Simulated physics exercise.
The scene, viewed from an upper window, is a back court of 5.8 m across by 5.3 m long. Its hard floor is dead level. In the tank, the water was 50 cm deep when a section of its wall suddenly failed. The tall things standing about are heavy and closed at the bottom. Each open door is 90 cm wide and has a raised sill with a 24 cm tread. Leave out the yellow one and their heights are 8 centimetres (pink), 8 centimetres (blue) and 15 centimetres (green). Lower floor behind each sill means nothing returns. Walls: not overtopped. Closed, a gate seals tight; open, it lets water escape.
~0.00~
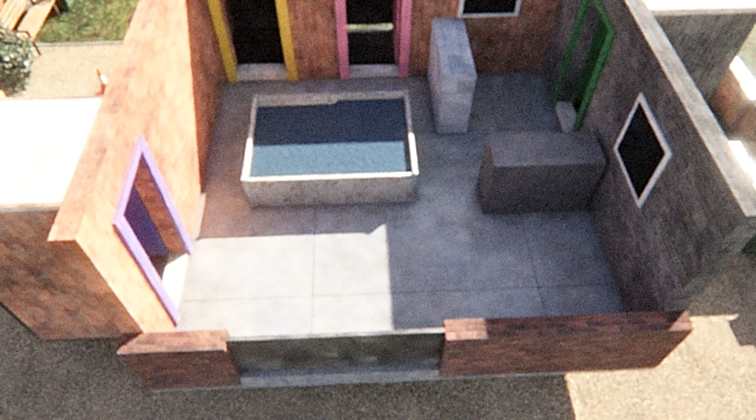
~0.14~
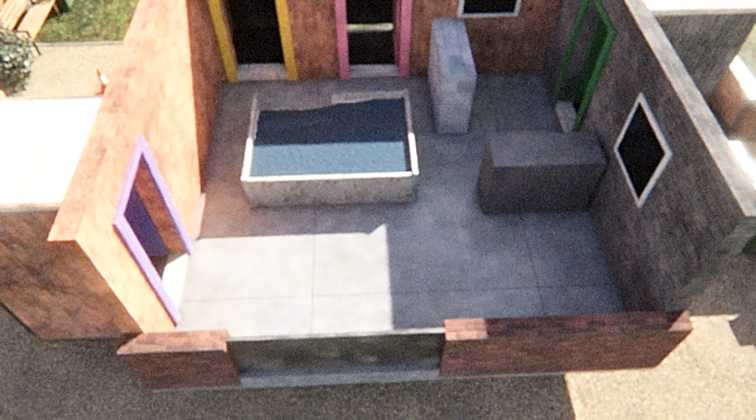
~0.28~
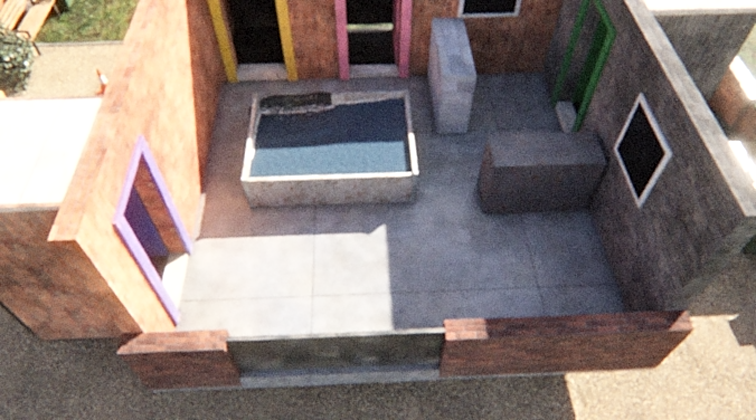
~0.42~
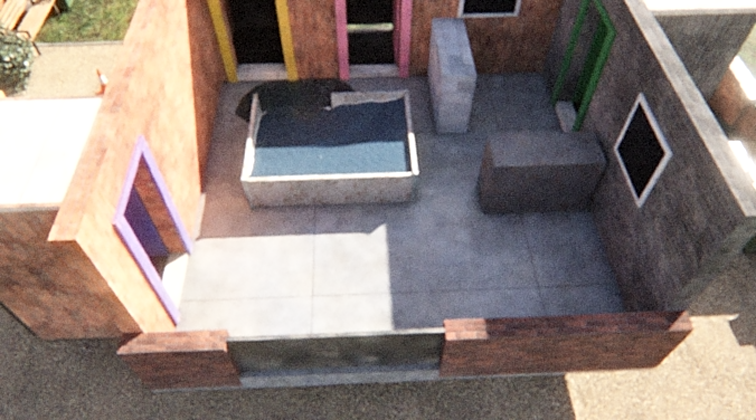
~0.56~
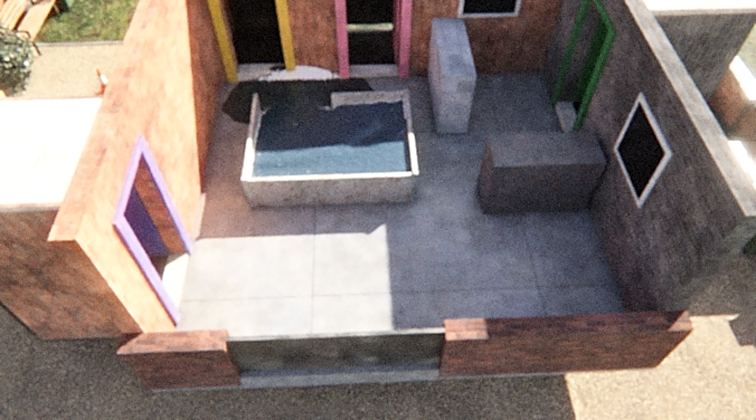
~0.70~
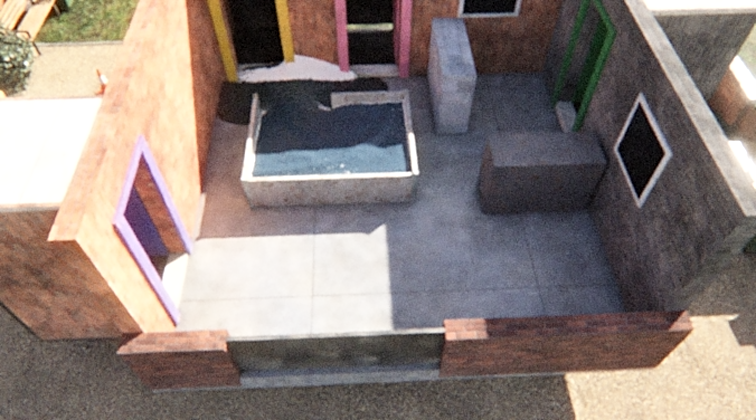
In a walled courtyard, water pours from the tank's far side and spreads to the yellow door.
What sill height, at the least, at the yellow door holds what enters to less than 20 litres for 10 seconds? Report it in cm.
A height of roughly 31 cm.
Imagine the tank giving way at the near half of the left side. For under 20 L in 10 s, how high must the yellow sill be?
With that break, close to 16 cm.
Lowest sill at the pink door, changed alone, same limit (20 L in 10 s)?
About 10.0 cm at pink.
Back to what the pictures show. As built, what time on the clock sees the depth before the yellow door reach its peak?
The level tops out around 1.8 s.
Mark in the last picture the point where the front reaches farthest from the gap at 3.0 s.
Around (179, 309).
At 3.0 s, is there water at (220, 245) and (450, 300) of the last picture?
Note: Point one reached; point two not yet reached.
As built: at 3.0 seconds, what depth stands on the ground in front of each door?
Centimetres: Pink = 10, blue = 3, yellow = 26, green = 0.
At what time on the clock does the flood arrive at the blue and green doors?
Blue 2.8 s, green 6.5 s.
After 1.4 s water covers 15 % of the floor, deepest (46 cm) near (223, 83); 30 cm at the yellow door, 27 litres in over its 17 cm sill.
After 3.0 s water covers 35 % of the floor, deepest (28 cm) near (233, 83); 26 cm at the yellow door, 141 litres in over its 17 cm sill.
After 10.0 s water covers 85 % of the floor, deepest (14 cm) near (599, 236); 9 cm at the yellow door, 175 litres in over its 17 cm sill.
At the yellow door as built, the water arrived by 0.6 s and peaked near 34 cm at 1.8 s.
With a sill of 26.5 cm, 46 litres would have come in within the 10 s; with 36 cm, 4 litres. So under 20 litres takes about 31 cm.
